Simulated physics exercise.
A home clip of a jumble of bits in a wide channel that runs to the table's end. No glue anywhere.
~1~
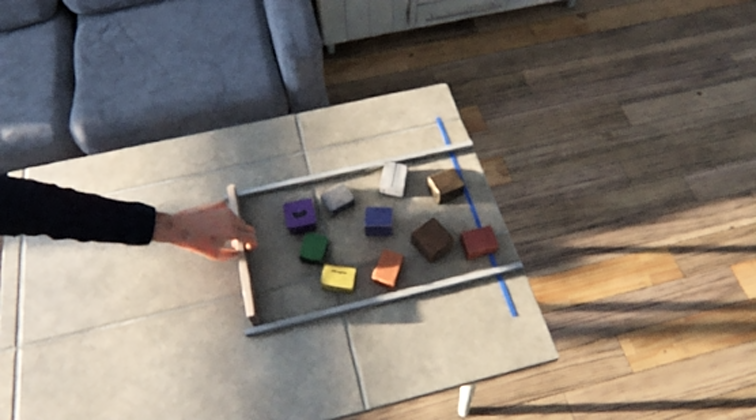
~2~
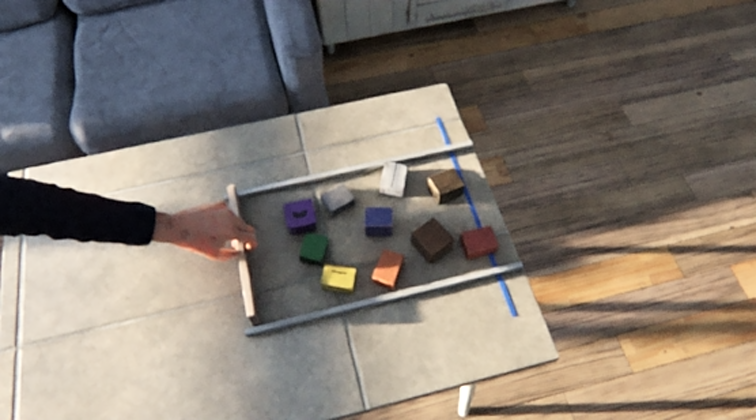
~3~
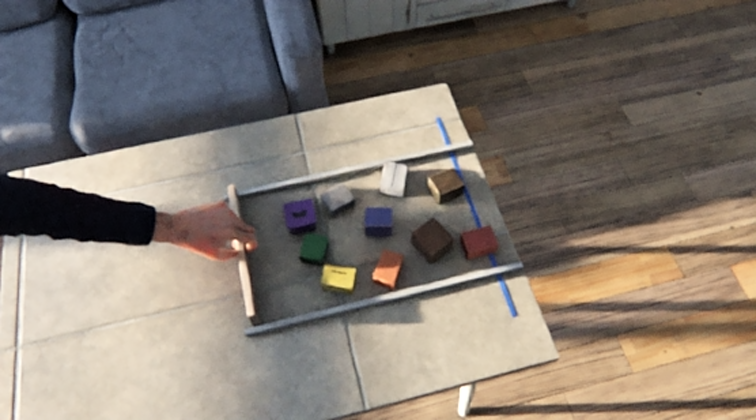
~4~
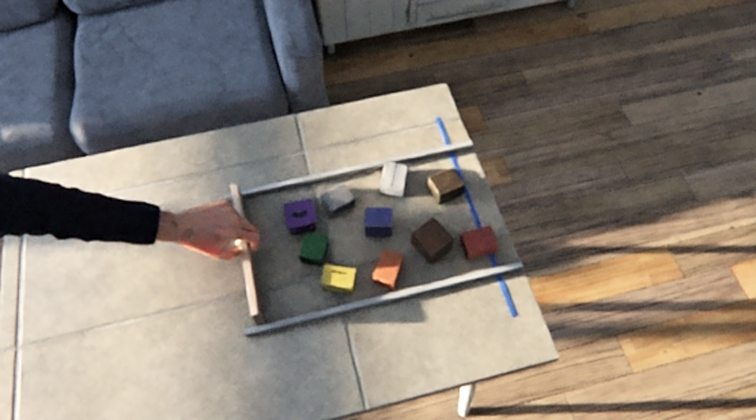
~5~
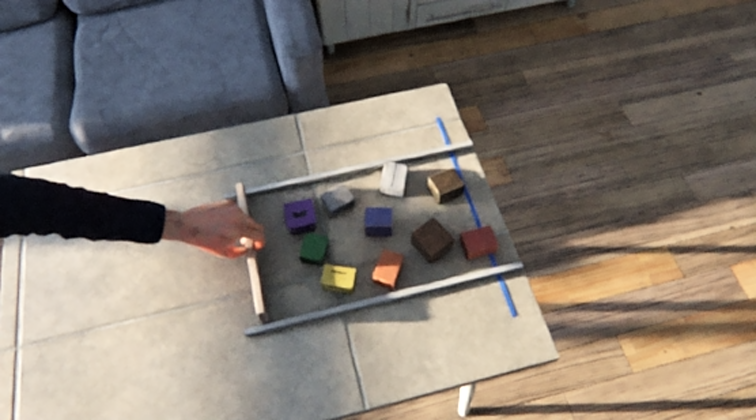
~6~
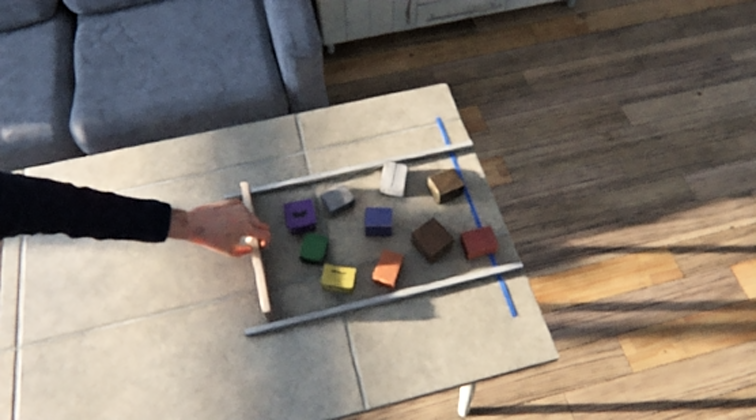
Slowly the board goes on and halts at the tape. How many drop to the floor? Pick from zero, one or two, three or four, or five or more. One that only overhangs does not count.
The number that fall off is five or more.
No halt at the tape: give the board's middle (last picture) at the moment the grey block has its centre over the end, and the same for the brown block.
Near (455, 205) and (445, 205).
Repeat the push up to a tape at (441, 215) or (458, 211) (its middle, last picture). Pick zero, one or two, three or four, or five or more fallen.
One after another: 3 or 4; 3 or 4.
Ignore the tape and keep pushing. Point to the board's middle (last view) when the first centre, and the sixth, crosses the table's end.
First at (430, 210), next at (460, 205).
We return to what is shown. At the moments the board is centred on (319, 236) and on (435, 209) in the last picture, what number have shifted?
First 4, then 10.
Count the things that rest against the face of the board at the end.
That makes 3.
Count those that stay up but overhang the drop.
The number is 2.
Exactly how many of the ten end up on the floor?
It comes to 7.
Soon after, none off yet; red block at rest near (479, 242); black block at rest near (446, 186); brown block at rest near (432, 240).
At rest, the number that fall off is five or more; fallen, grey block, orange block, blue block, white box, brown block, black block and red block.
